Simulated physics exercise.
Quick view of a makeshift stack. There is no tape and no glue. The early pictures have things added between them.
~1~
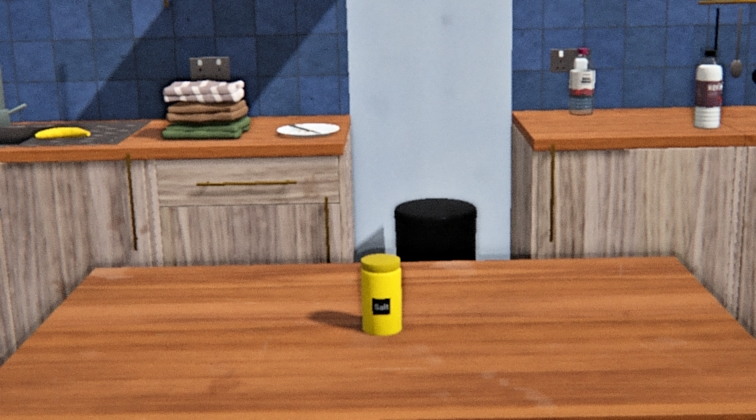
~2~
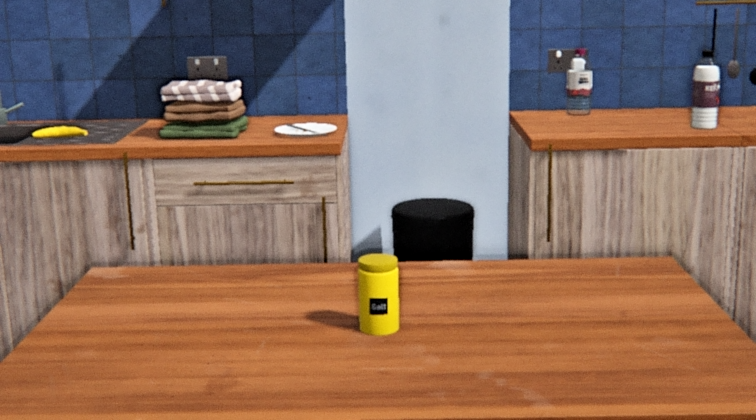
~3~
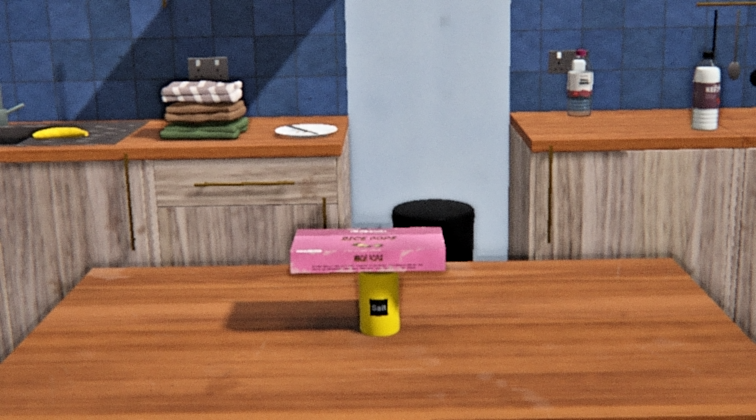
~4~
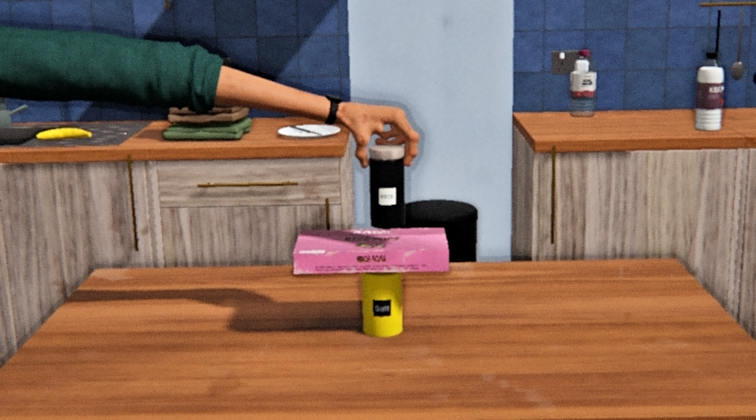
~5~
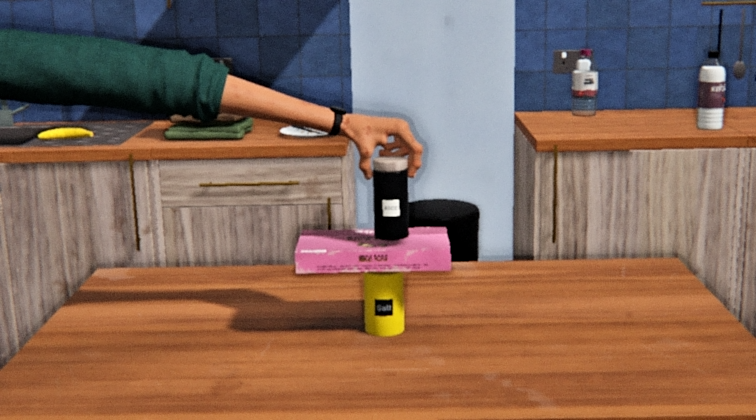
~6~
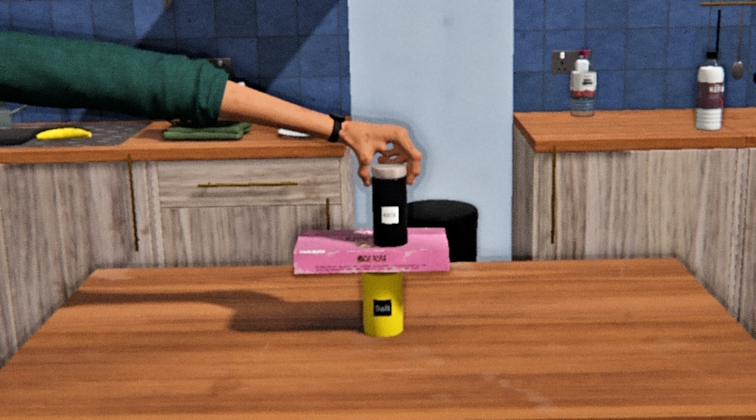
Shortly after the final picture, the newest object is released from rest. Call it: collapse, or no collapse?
No collapse.
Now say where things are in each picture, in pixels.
In the first frame, the last thing is not in view yet; yellow jar (381, 294).
In the second frame, the last thing is not in view yet; yellow jar (379, 294).
In the third frame, the last thing is not in view yet; yellow jar (379, 295).
The fourth frame shows coming down; black jar (387, 186); yellow jar (382, 296).
The fifth frame shows coming down; black jar (391, 198); yellow jar (384, 295).
The sixth frame shows set down, still held; black jar (390, 205); yellow jar (383, 296).
Then, 0.30 s after the last picture, nothing has stirred.
Then, 0.70 s after the last picture, black jar resting near (390, 205).
At rest, all 3 in place. Seen from the same camera at the end, black jar near (390, 205). The stack keeps its balance.
